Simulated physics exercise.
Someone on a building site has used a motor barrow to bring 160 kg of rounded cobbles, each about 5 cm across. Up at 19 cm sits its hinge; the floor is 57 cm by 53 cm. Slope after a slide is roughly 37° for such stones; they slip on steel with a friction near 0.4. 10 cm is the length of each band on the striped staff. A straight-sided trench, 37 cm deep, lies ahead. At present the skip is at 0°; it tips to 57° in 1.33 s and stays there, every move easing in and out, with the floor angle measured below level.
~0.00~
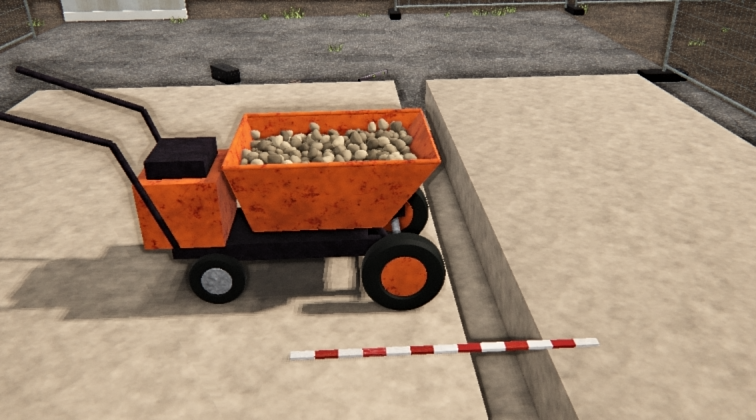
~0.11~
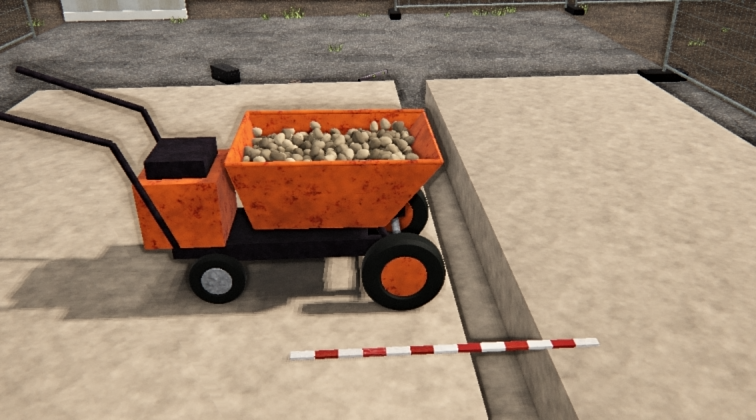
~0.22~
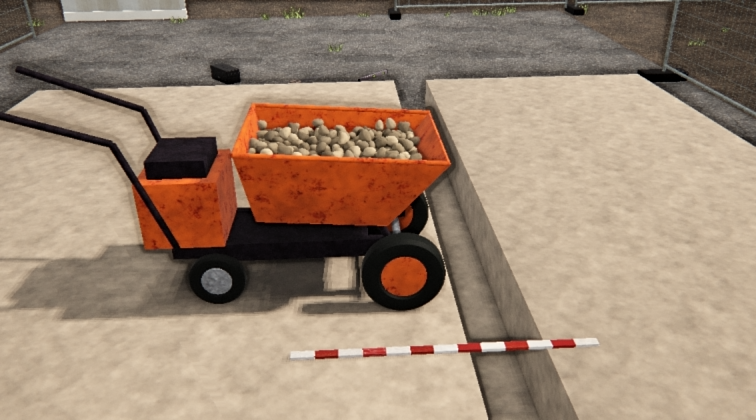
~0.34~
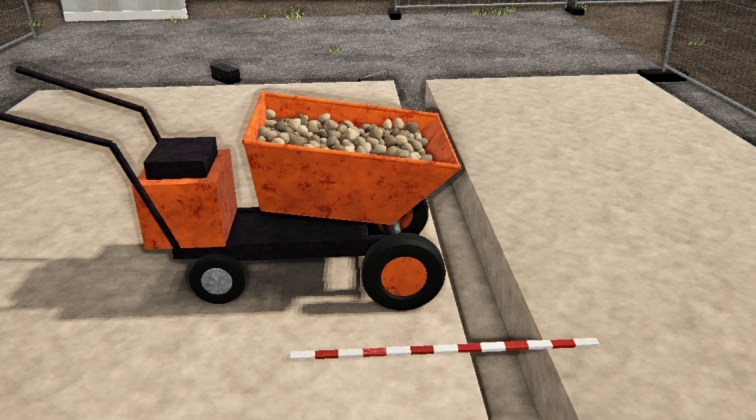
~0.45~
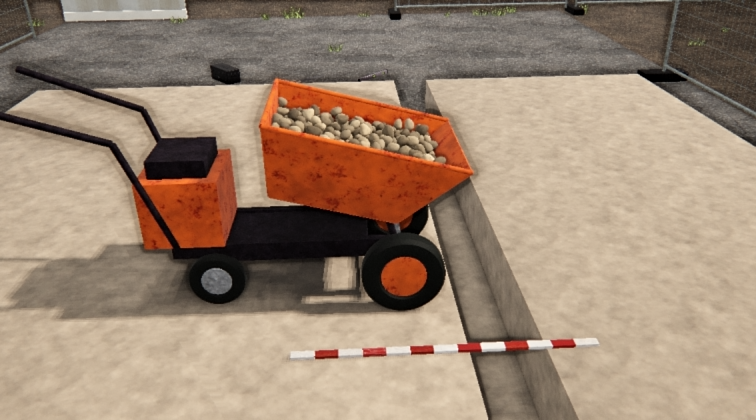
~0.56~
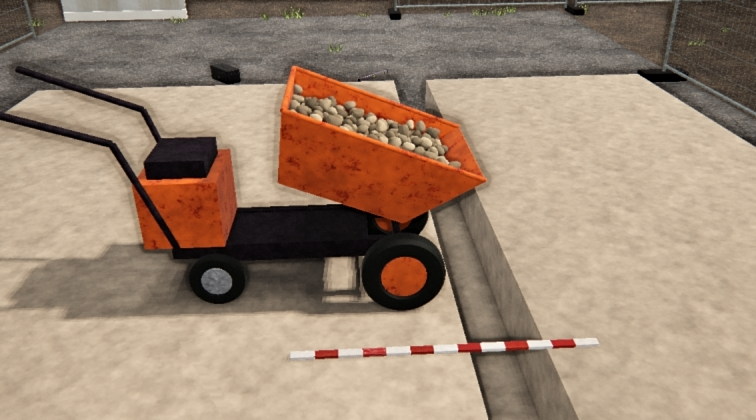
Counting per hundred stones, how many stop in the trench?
Some 11.
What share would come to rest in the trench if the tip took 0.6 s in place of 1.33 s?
Estimate: About 5 %.
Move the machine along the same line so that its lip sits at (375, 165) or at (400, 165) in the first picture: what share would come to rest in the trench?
Near 45 per cent from the first place, 35 from the second.
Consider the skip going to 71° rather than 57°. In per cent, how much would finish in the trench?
In that case around 25 percent.
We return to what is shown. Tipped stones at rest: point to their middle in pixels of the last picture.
Their centre sits close to (547, 266).
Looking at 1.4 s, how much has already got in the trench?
At that moment: Approx. 0 %.
After 1.0 s the floor is at 48°; 100 % in the skip; the foremost stones are at (493, 182).
After 1.4 s the floor is at 57°; 91 % in the skip, 1 % in the trench, 9 % past the trench; the foremost stones are at (564, 262).
After 1.8 s the floor is at 57°; 72 % in the skip, 1 % in the trench, 27 % past the trench; the foremost stones are at (618, 258).
After 3.7 s the floor is at 57°; 48 % in the skip, 11 % in the trench, 42 % past the trench; the foremost stones are at (680, 266).
